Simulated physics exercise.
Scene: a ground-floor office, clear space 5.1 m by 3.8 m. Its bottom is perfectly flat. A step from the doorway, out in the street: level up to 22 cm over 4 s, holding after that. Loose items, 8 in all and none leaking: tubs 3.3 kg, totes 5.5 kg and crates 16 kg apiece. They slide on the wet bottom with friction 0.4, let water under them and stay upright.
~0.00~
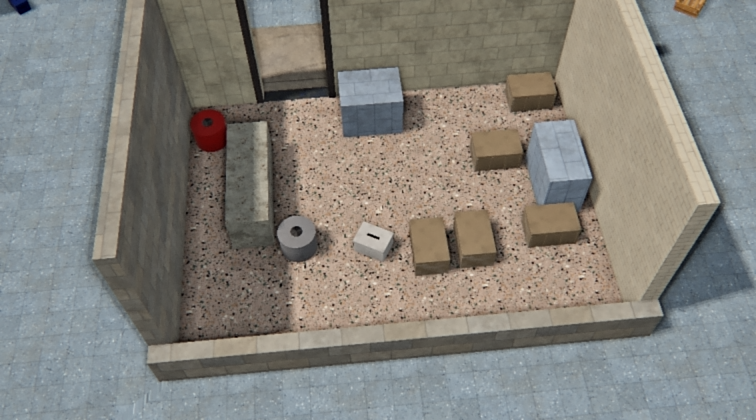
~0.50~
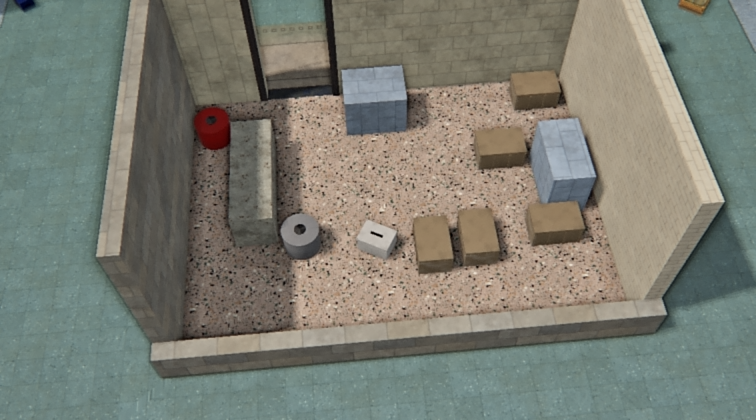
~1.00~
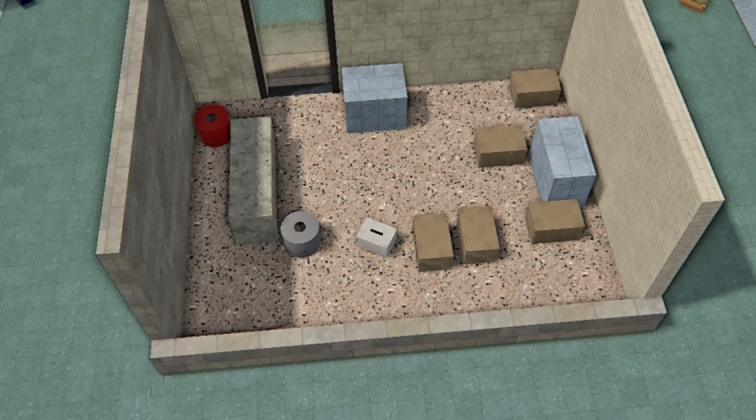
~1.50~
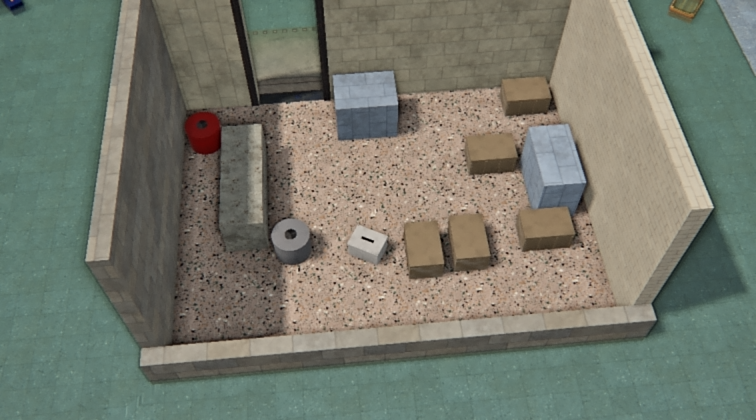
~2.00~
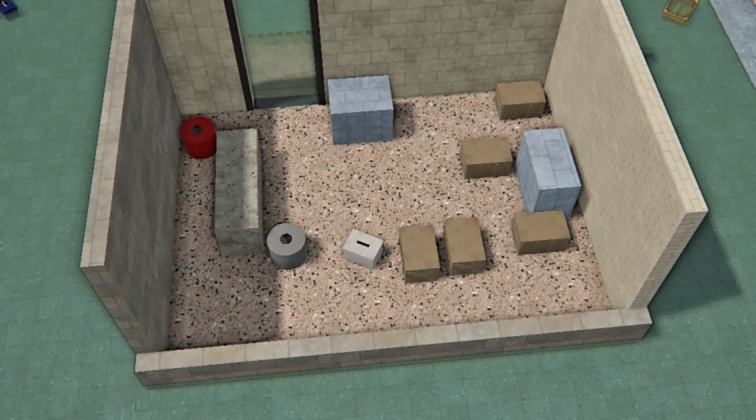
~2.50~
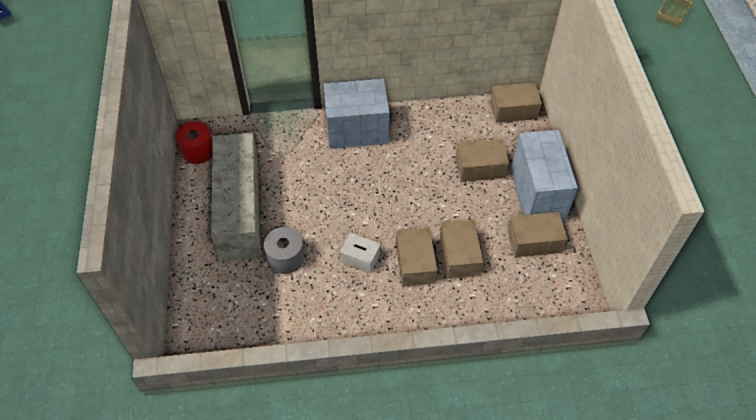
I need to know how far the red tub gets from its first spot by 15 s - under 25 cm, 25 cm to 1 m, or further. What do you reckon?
Looks like it will get pushed a little way.
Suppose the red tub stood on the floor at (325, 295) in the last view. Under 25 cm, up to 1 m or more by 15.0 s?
Looks like it is swept a long way.
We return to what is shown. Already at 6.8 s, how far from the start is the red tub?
It is about 50 cm out of place by then.
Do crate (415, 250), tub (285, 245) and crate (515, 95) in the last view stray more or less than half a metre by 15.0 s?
In that order: Under, past it, less.
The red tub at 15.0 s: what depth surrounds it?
Around 12 cm.
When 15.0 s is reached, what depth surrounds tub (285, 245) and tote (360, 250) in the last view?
I'd put it at 14 cm and 7 cm respectively.
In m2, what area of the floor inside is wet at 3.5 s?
Wet area: Approx. 2.5 m2.
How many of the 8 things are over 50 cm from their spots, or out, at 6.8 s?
Tally at that time: 3.
After 3.5 s the red tub is near (193, 134), 0.0 m from its start, aground; 0 afloat.
After 6.8 s the red tub is near (232, 118), 0.5 m from its start, afloat; 3 afloat.
After 11.0 s the red tub is near (226, 121), 0.5 m from its start, afloat; 3 afloat.
After 15.0 s the red tub is near (237, 127), 0.6 m from its start, afloat; 6 afloat.
